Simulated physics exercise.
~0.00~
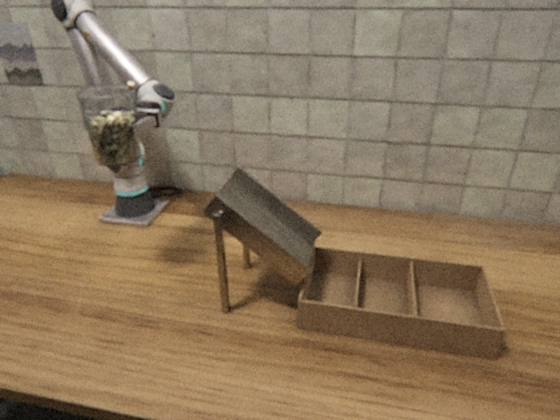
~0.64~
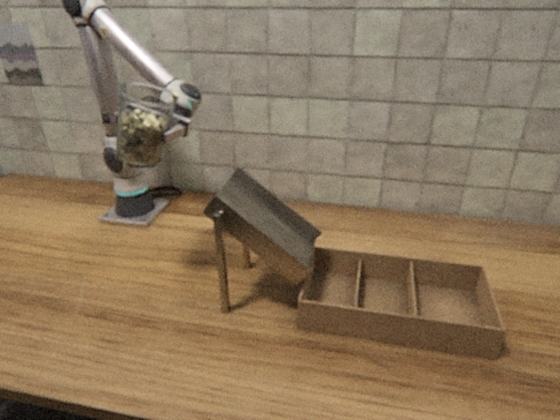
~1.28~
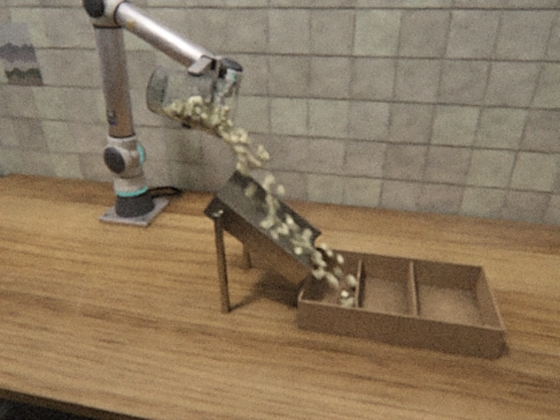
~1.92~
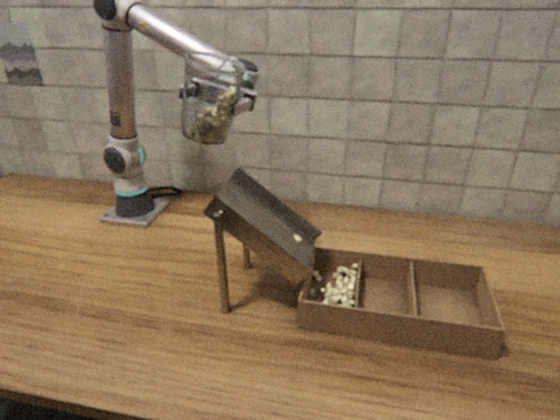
On a wooden table, a robot arm tips pale dice from a clear cup down a chute into a divided tray's left section.
